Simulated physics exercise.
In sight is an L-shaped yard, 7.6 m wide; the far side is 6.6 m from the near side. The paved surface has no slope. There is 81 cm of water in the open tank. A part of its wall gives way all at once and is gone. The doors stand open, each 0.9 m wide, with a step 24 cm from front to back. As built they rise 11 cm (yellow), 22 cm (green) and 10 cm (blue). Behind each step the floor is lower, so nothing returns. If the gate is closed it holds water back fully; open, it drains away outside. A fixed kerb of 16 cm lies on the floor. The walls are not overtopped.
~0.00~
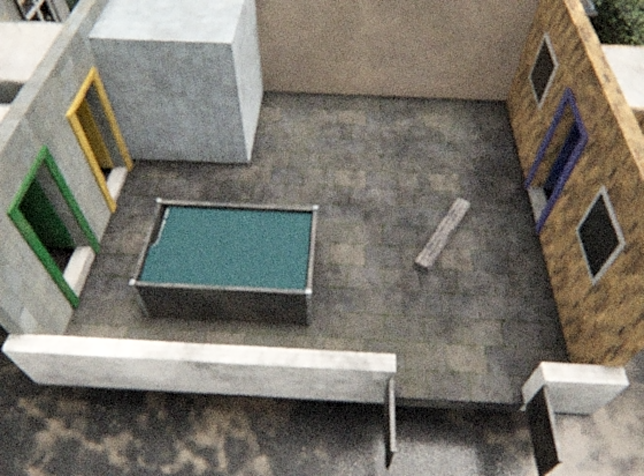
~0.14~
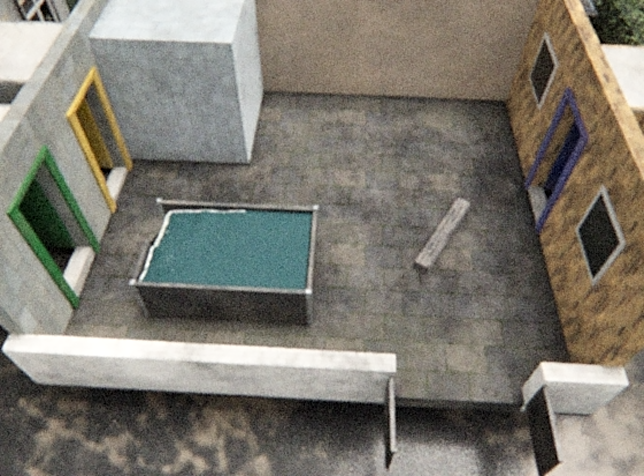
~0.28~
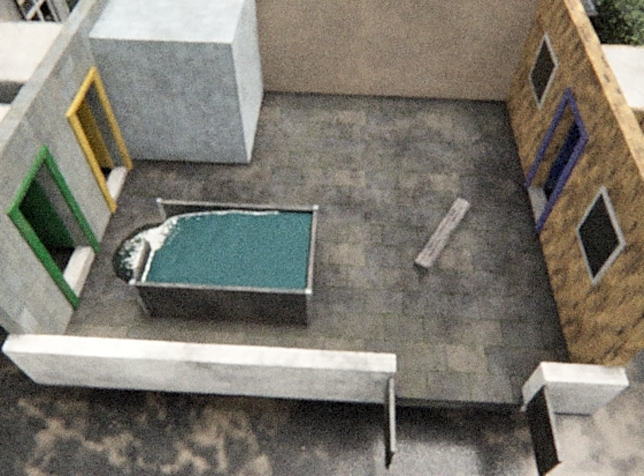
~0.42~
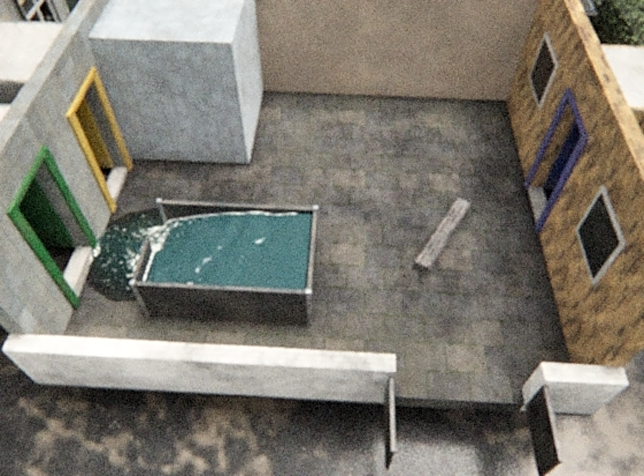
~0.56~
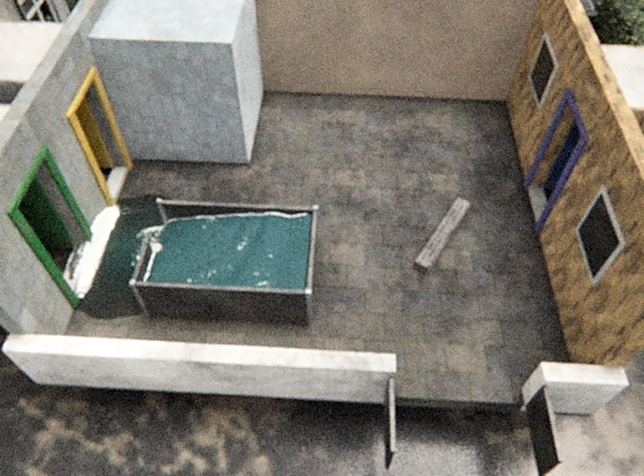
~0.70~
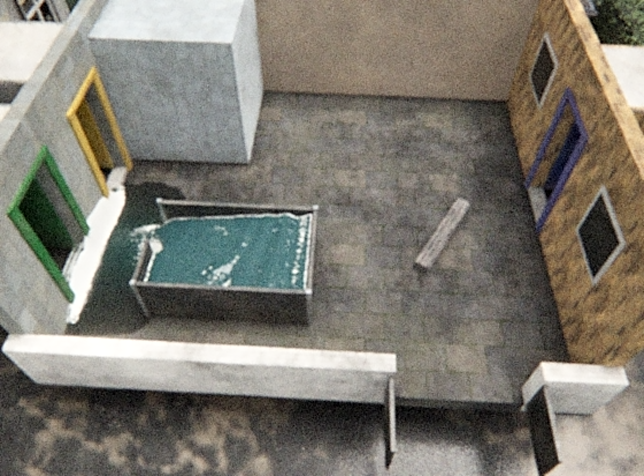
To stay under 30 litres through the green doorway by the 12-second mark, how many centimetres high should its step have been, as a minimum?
About 37 cm.
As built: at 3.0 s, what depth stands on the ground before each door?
Depths in cm: Yellow 20, green 27, blue 0.
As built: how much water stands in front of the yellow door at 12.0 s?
Some 8.0 cm.
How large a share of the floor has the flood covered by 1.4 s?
Some 10 per cent of it.
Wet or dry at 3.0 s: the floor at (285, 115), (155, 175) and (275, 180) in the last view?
In turn: Still dry, wet, wet.
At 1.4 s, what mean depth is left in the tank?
Some 59 cm.
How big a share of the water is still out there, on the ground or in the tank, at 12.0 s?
About 84 per cent.
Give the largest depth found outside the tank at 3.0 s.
Up to some 36 cm.
After 1.4 s water covers 10 % of the floor, deepest (49 cm) near (100, 244); 39 cm at the green door, 46 litres in over its 22 cm step.
After 3.0 s water covers 35 % of the floor, deepest (36 cm) near (132, 163); 27 cm at the green door, 152 litres in over its 22 cm step.
After 12.0 s water covers 95 % of the floor, deepest (10 cm) near (129, 170); 8 cm at the green door, 175 litres in over its 22 cm step.
At the green door as built, the water arrived by 0.6 s and peaked near 39 cm at 1.4 s.
Run again over the same 12 s with other heights there, 78 litres in over 30 cm, 17 litres over 40 cm. The limit of 30 litres is kept from about 37 cm up.
